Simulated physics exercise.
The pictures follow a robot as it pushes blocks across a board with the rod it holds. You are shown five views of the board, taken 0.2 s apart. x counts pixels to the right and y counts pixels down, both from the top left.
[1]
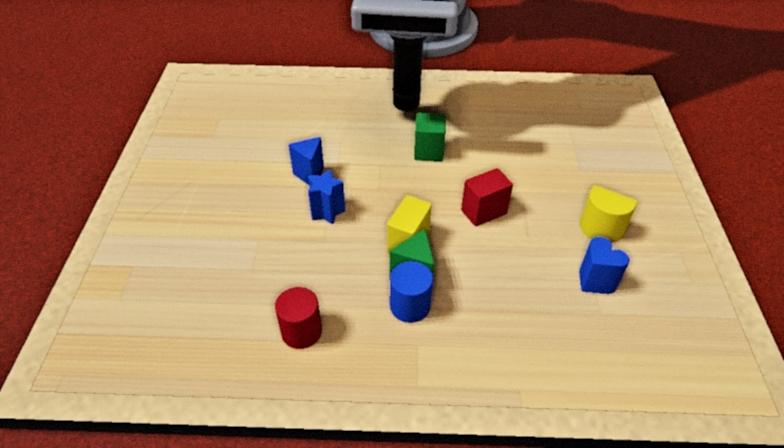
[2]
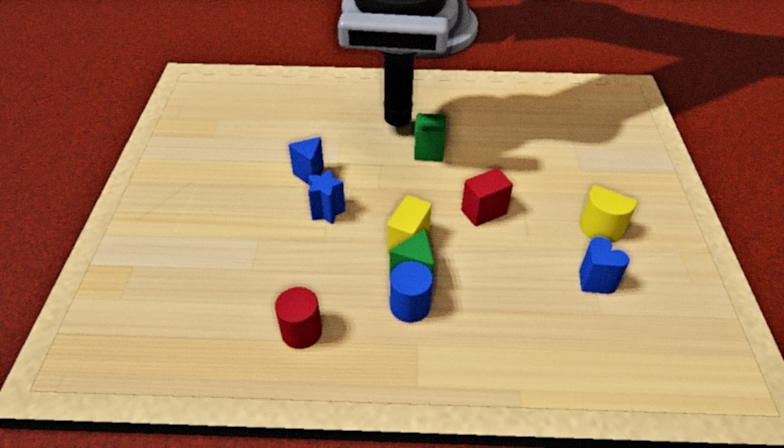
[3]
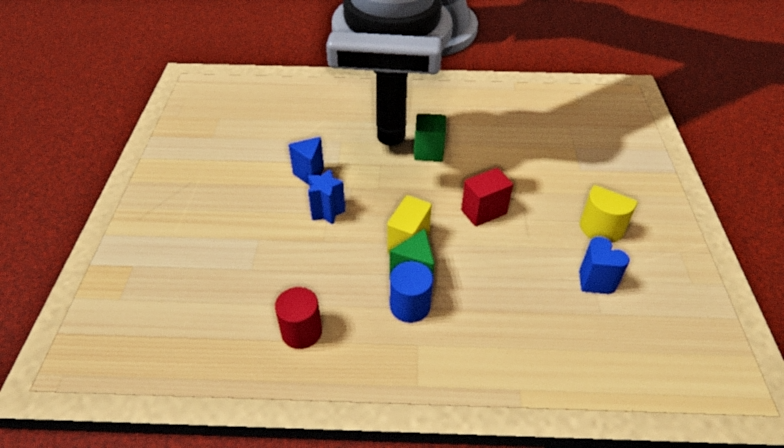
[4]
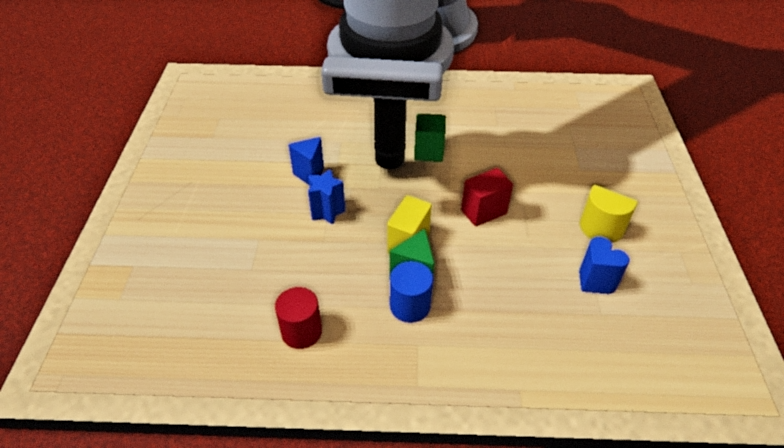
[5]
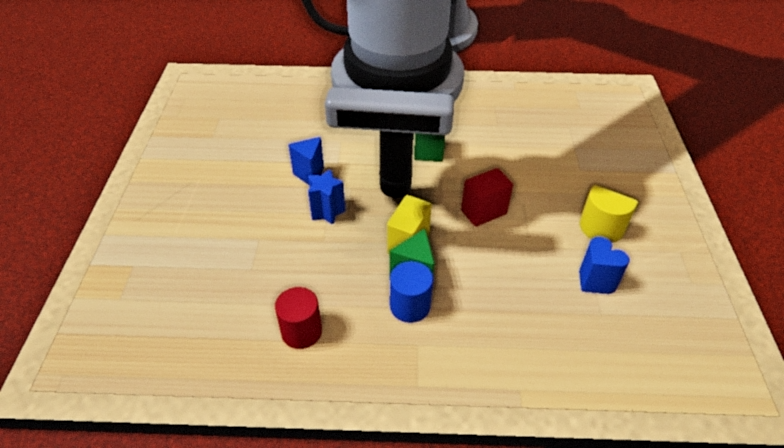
The clip shows a robotic arm with a dark rod moving over a wooden board of coloured blocks, passing left of the green block and advancing close to the yellow block near the centre, while the blocks stay still.
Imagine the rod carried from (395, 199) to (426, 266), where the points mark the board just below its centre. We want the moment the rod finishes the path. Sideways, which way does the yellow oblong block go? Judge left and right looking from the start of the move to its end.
To the path's right.
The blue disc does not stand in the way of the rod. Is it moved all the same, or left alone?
The answer is that it is displaced.
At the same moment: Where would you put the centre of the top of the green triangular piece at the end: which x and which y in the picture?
That would be at about pixel (445, 284).
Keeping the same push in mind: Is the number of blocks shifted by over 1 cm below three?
That would be a no.
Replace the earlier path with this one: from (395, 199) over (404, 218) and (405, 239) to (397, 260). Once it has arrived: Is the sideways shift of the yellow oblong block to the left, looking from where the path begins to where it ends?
I believe not.
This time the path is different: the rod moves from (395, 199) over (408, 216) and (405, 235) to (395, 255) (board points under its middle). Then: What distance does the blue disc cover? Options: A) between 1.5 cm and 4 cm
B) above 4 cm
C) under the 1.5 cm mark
C.
The first path, step by step. Halfway along, rod (411, 221); yellow oblong block (407, 232), turned 30° clockwise; green triangular piece (422, 252).
At the end, rod (426, 255); blue star in place; yellow oblong block (408, 259), turned 80° clockwise; blue disc (410, 300); green triangular piece (445, 284), turned 15° clockwise.
